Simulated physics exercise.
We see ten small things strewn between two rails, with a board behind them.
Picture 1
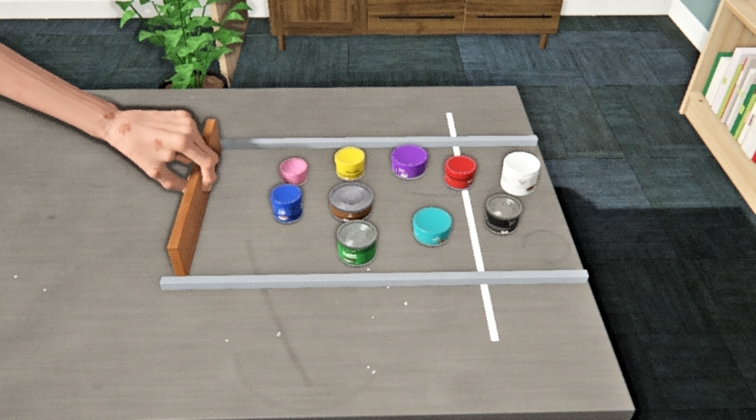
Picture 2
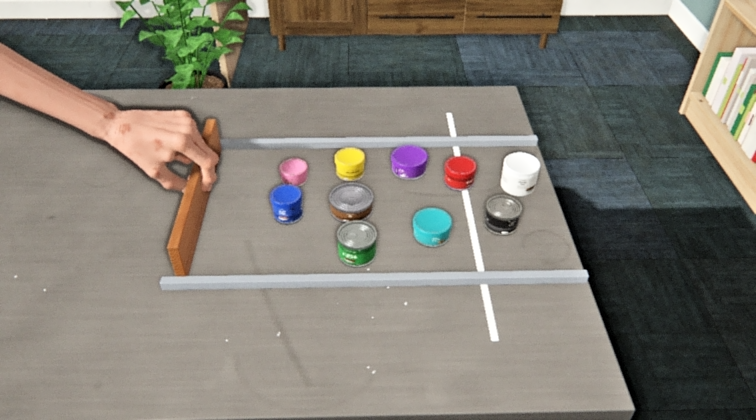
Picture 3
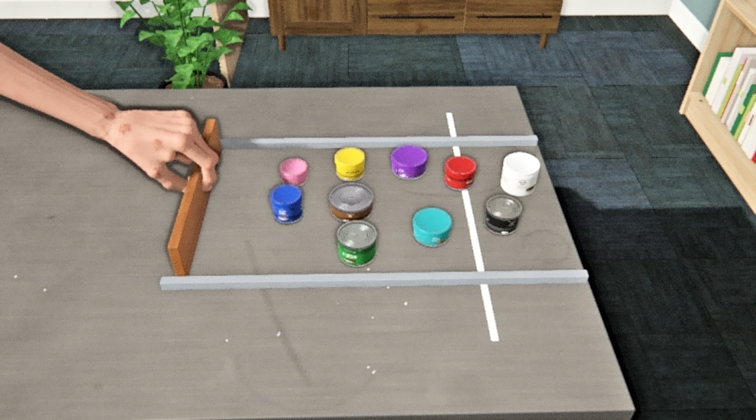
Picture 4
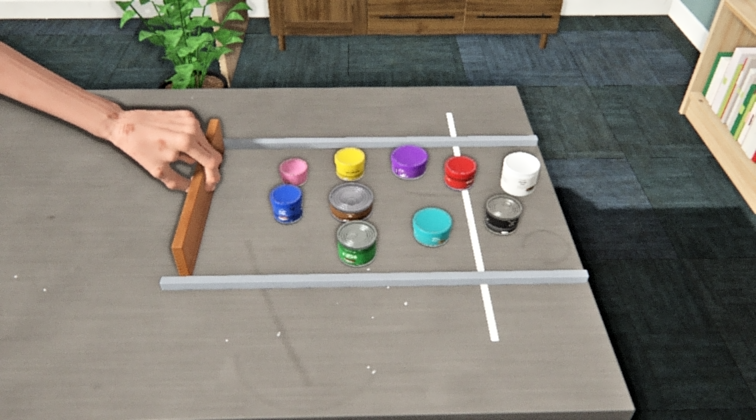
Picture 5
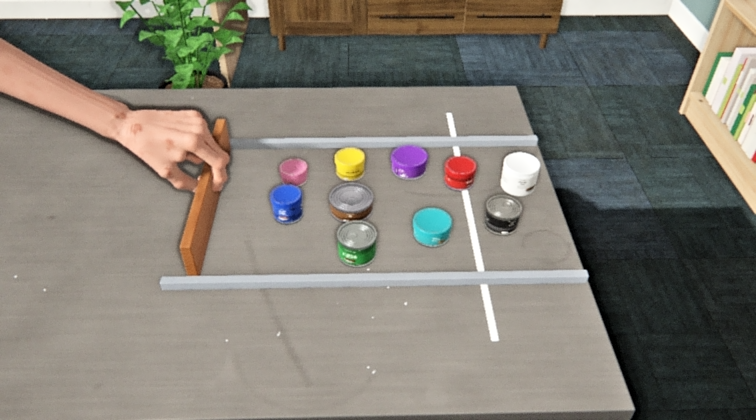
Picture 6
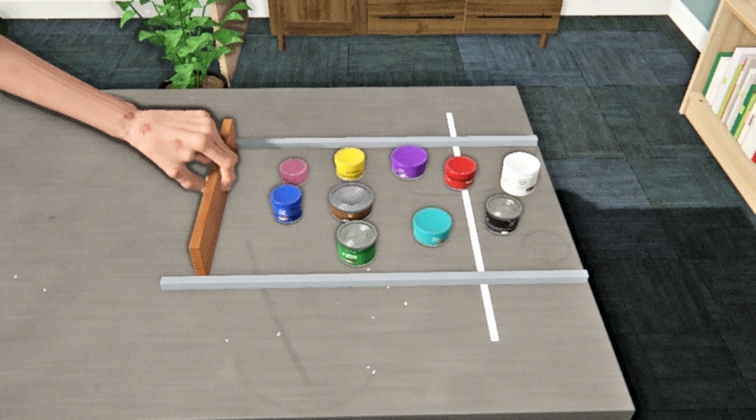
To begin with, a hand grips a wooden board at the left end of two rails on a table, with ten small colorful pots scattered between them near a white line. The hand then slides the board slightly to the right, toward the pink and blue pots, while all the pots stay still.
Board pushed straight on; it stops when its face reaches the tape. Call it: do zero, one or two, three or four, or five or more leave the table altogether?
Zero.
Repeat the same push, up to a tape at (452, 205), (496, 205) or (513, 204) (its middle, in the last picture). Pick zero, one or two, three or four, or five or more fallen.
First no fall at all, then one to two, and lastly one or two.
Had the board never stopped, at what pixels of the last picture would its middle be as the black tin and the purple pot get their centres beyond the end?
Black tin: (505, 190); purple pot: (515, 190).
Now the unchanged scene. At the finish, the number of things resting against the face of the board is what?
Looks like 4 of them, all told.
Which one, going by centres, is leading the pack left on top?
That's the white tub.
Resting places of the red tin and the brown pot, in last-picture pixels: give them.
Near (503, 168) and (505, 193).
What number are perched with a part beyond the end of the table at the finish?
0, I think.
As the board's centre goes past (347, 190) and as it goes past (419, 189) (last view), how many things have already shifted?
At the one place 6, at the other 8.
A little later, none off yet; white tub at rest near (520, 174); black tin at rest near (502, 215); red tin at rest near (460, 174).
When it is over, the number that fall off is zero.
